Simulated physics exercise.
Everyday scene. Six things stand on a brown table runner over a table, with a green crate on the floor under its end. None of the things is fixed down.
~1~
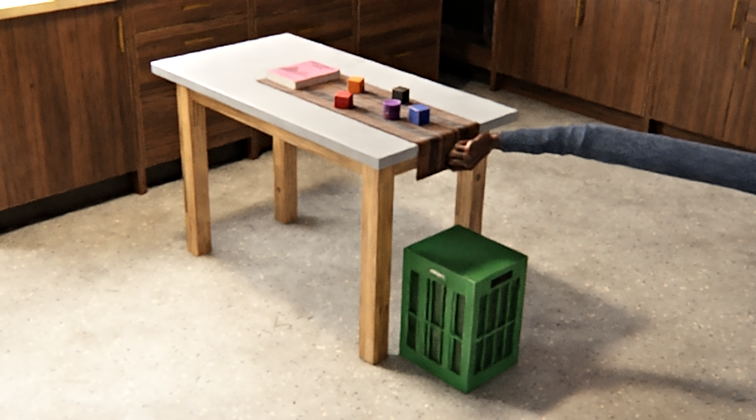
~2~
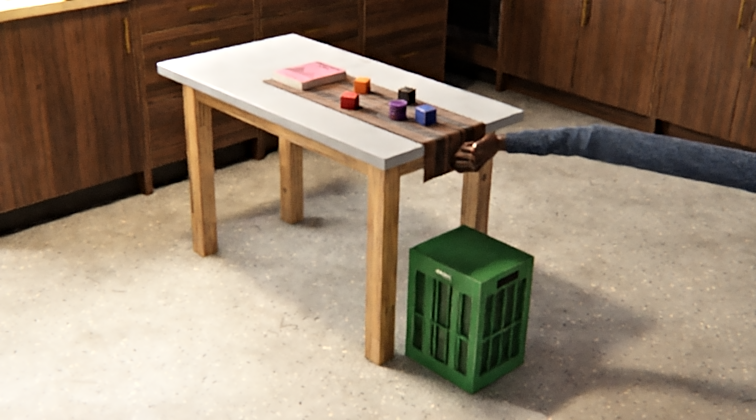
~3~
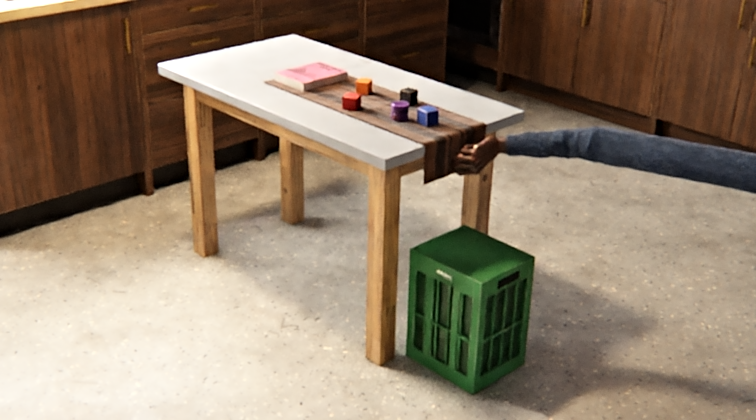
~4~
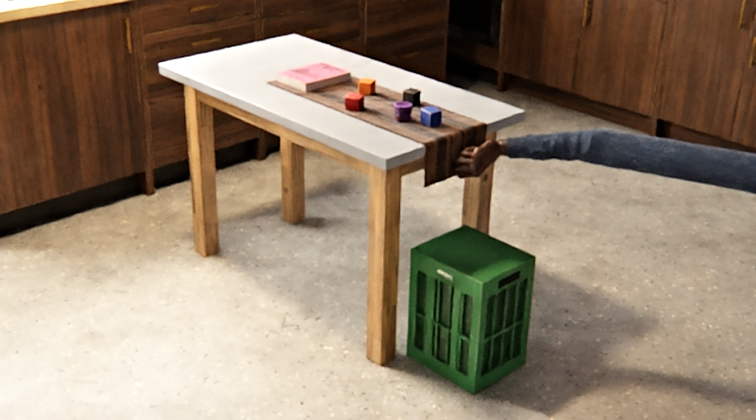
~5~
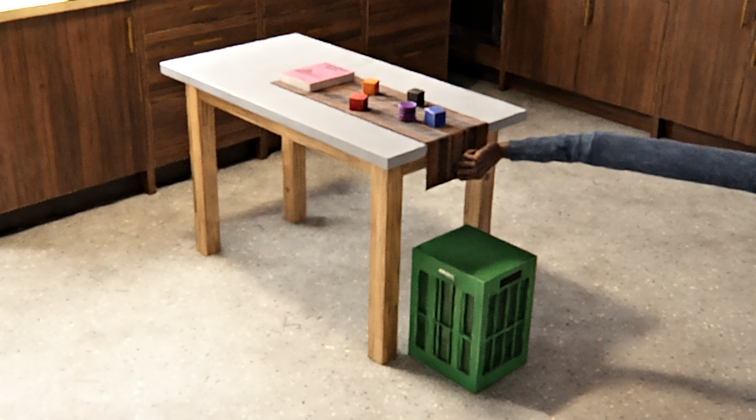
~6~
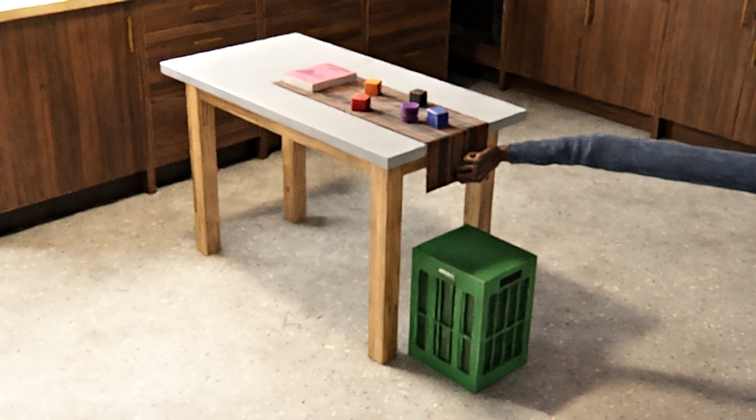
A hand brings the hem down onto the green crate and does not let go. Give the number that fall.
The number is two.
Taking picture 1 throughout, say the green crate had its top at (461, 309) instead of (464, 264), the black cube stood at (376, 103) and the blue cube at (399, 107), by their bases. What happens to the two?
Here's what happens: The black cube leaves its perch, the blue cube leaves its perch.
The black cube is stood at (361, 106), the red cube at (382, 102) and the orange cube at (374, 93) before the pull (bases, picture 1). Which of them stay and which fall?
Outcome: Black cube stays, red cube stays, orange cube stays.
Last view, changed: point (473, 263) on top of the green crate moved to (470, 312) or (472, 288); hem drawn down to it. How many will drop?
4 and 3.
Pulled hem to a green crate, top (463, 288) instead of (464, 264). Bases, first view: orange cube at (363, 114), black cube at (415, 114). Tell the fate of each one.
As for the orange cube, it leaves the top; as for the black cube, it leaves the top.
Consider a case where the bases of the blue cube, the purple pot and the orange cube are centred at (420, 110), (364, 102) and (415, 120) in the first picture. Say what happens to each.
Blue cube gone, purple pot stays, orange cube gone.
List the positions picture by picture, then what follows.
In the first frame, hem (416, 181); blue cube (420, 107); purple pot (392, 102); black cube (401, 88); red cube (344, 94); orange cube (356, 79); top of the crate (464, 264).
In the second frame, hem (423, 183); blue cube (426, 108).
In the third frame, hem (423, 185); purple pot (400, 104).
In the fourth frame, hem (424, 188); black cube (412, 90); top of the crate (472, 264).
In the fifth frame, hem (425, 191); red cube (359, 96).
In the sixth frame, hem (426, 194); blue cube (438, 110); purple pot (410, 105); black cube (419, 91); red cube (361, 97); orange cube (374, 81).
Soon after, hem near (455, 226); blue cube gone.
After that, hem on the crate; blue cube and purple pot gone.
In the end, hem on the crate; blue cube and purple pot gone. The answer is two.
